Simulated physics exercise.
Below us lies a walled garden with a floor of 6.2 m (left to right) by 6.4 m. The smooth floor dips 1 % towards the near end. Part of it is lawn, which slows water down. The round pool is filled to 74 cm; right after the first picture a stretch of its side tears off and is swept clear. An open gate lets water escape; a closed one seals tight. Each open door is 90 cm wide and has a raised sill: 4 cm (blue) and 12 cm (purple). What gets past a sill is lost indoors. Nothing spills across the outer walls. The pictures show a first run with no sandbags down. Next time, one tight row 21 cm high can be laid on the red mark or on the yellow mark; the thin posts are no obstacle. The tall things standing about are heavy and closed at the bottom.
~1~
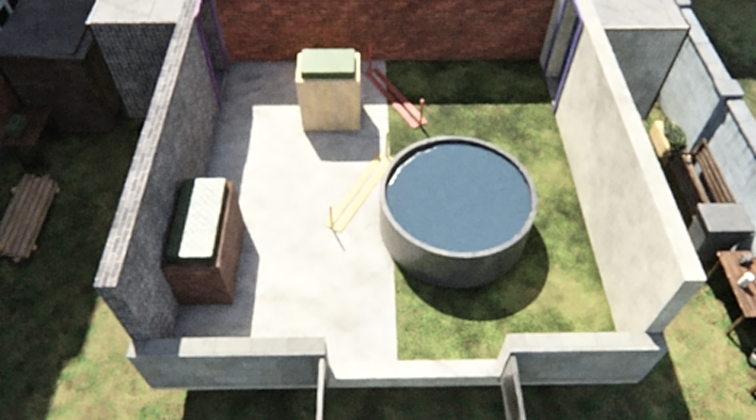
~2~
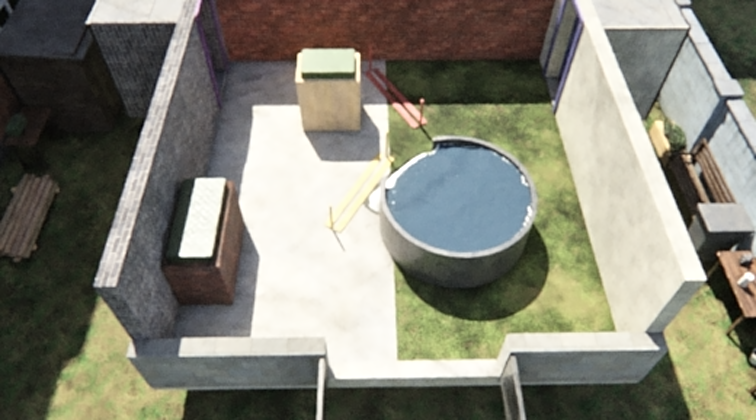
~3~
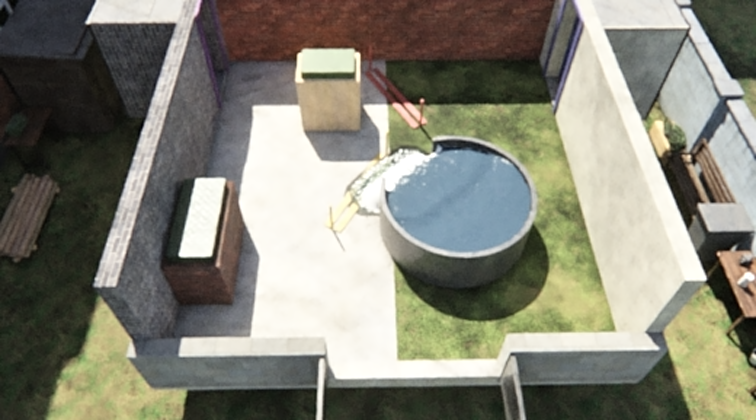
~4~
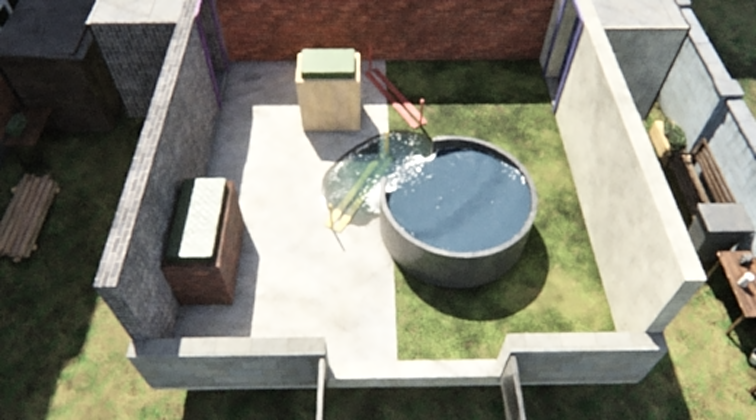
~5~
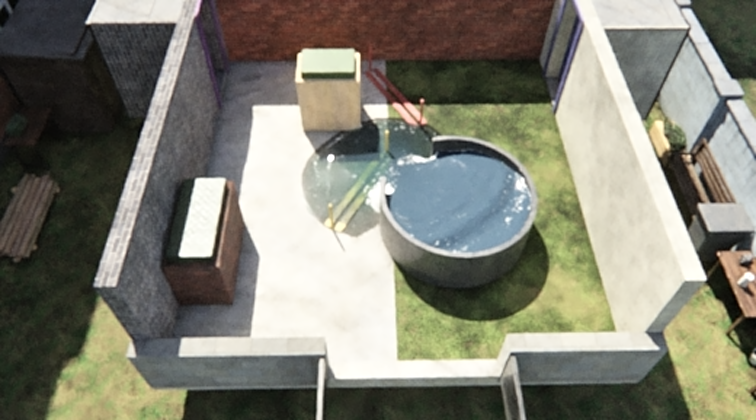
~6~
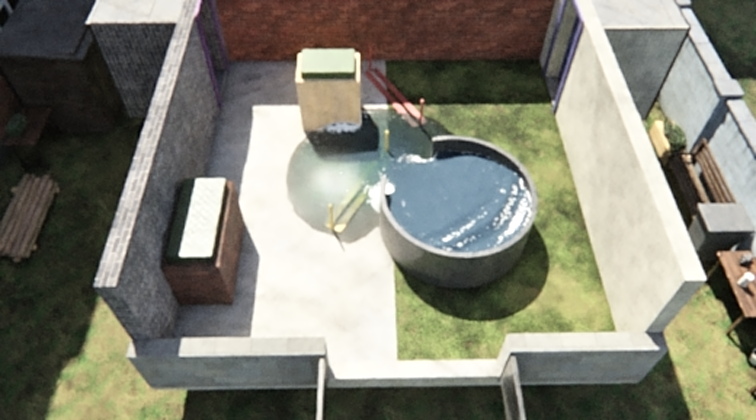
The video shows a walled garden from above, where still water in a round grey pool begins pouring out through its upper-left side, then spreads in a widening sheet across the pale paving while the pool's surface ripples.
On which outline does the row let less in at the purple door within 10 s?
The yellow mark.
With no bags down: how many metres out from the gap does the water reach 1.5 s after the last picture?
About 4.6 m.
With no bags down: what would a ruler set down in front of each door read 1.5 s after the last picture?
Depths in cm: Blue 0, purple 12.
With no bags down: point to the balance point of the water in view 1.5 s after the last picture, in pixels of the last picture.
Near (377, 179).
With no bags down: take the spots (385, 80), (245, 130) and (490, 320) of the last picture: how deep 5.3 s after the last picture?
In that order: 10, 11 and 1 cm.
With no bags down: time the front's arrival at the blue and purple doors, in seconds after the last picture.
Blue 3.4 s, purple 0.9 s.
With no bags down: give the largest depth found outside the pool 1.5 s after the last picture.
Up to some 37 cm.
Then, 0.7 s after the last picture water covers 35 % of the floor and is deepest (36 cm) near (346, 134) in the run without bags; in at the purple door, 0 L with no bags, 0 L with the row on red, 0 L on yellow.
Then, 1.5 s after the last picture water covers 40 % of the floor and is deepest (37 cm) near (221, 157) in the run without bags; in at the purple door, 0 L with no bags, 0 L with the row on red, 0 L on yellow.
Then, 2.8 s after the last picture water covers 60 % of the floor and is deepest (28 cm) near (199, 215) in the run without bags; in at the purple door, 2 L with no bags, 24 L with the row on red, 0 L on yellow.
Then, 5.3 s after the last picture water covers 85 % of the floor and is deepest (18 cm) near (210, 215) in the run without bags; in at the purple door, 19 L with no bags, 74 L with the row on red, 6 L on yellow.
Then, 9.3 s after the last picture water covers 95 % of the floor and is deepest (12 cm) near (199, 215) in the run without bags; in at the purple door, 22 L with no bags, 76 L with the row on red, 6 L on yellow.
